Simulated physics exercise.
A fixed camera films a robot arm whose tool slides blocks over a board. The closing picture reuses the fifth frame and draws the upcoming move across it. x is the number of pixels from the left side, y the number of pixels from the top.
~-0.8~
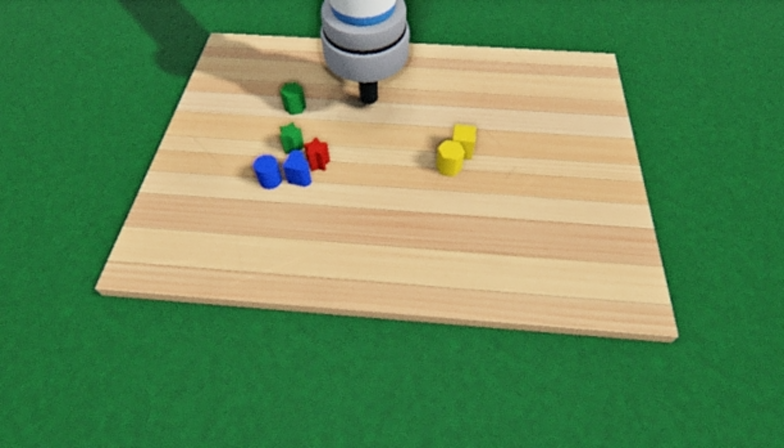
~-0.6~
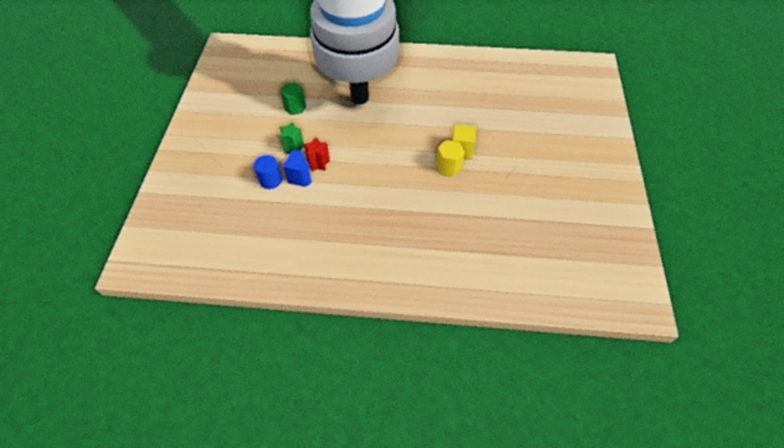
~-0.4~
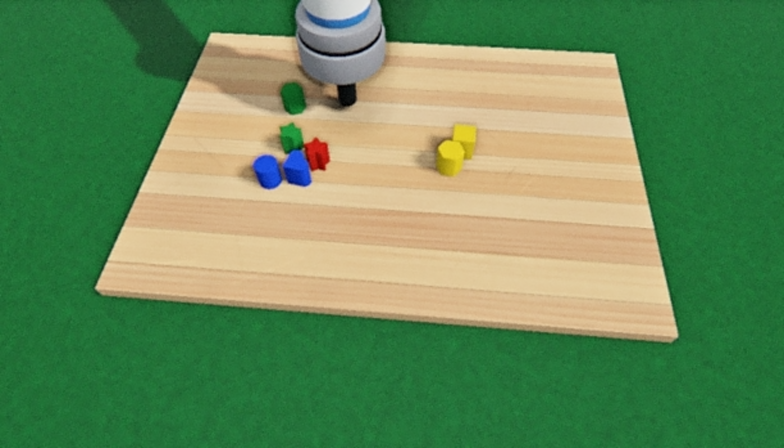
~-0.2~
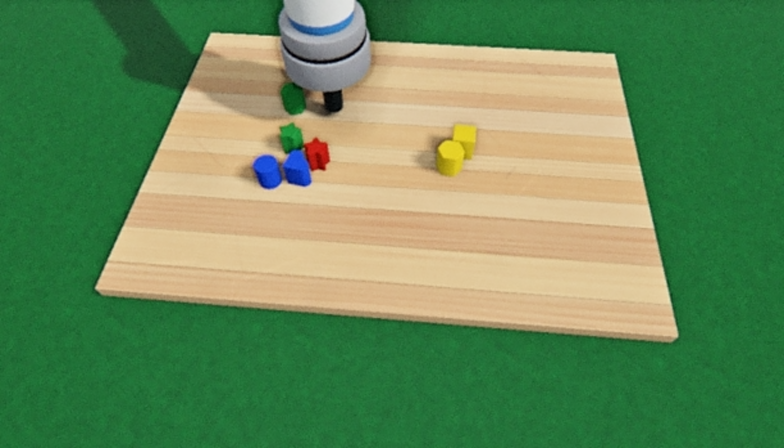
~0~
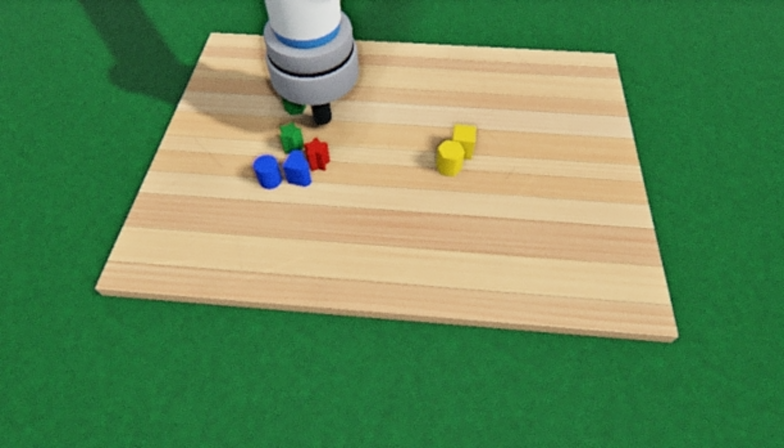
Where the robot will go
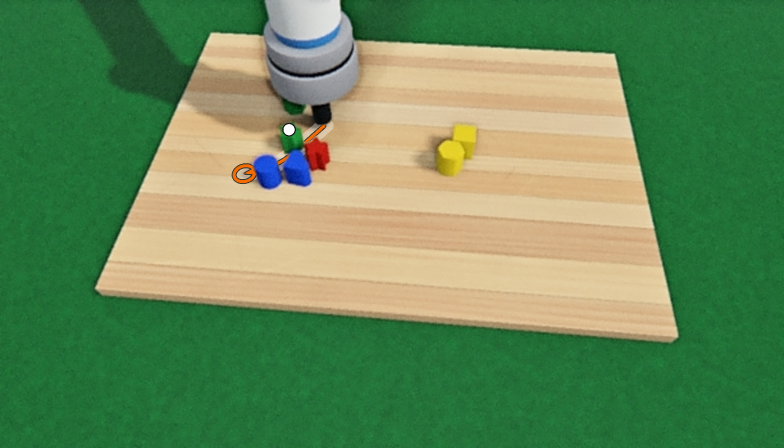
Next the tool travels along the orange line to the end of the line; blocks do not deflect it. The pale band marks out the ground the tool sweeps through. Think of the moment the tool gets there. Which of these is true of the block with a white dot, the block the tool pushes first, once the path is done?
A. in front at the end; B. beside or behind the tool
I choose A.
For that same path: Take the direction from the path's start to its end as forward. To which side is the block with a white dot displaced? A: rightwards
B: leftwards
A - rightwards.
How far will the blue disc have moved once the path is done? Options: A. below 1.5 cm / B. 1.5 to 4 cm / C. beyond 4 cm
The answer is A.
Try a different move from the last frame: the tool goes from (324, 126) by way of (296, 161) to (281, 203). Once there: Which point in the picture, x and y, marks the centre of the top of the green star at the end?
Located at (272, 140).
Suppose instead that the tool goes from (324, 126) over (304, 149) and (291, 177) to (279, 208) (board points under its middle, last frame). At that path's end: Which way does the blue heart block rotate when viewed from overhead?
From overhead, the rotation is counterclockwise.
Path on the board, from (324, 126) over (302, 145) and (277, 164) to (244, 174); the dot is on the green star.
On the path given first. One third of the way, tool at (301, 139); green star at (281, 135).
Two thirds of the way, tool at (274, 157); green star at (251, 149), turned 35° clockwise.
At the end, tool at (242, 167); blue disc at (260, 168); green star at (218, 157), turned 40° clockwise; red star in place.
